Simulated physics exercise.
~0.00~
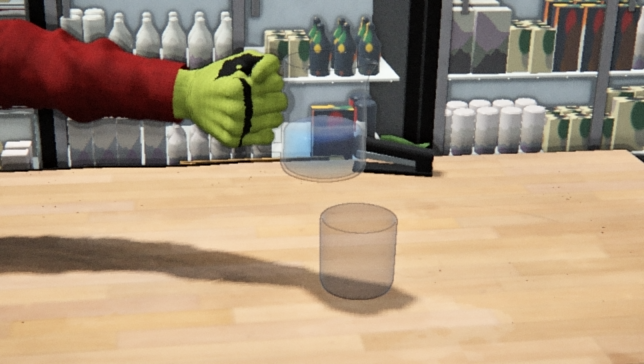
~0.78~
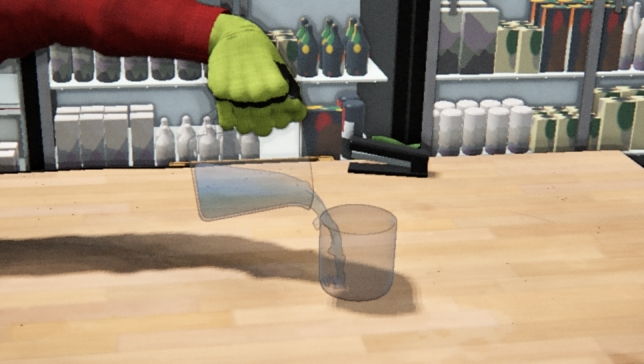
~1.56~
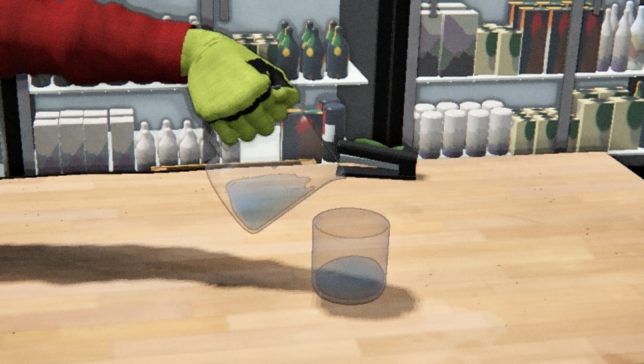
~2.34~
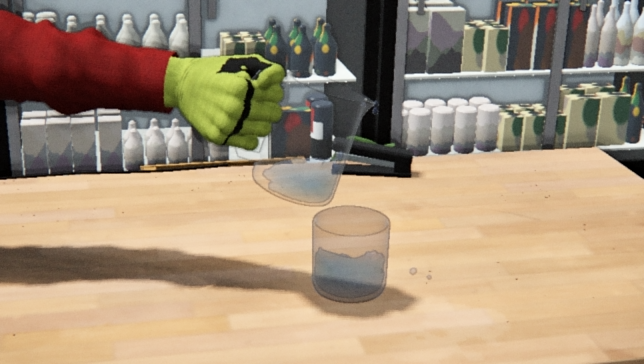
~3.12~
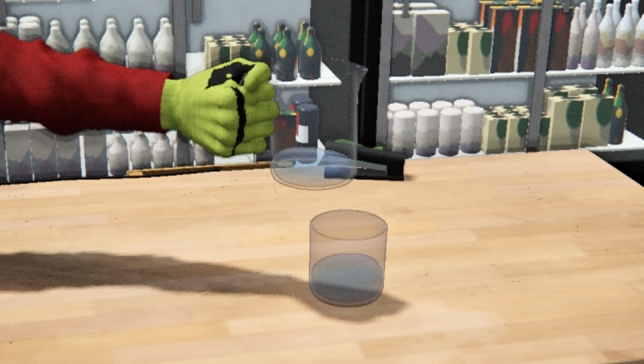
A green-gloved hand tilts a clear pitcher, pours water into a glass, and levels it.
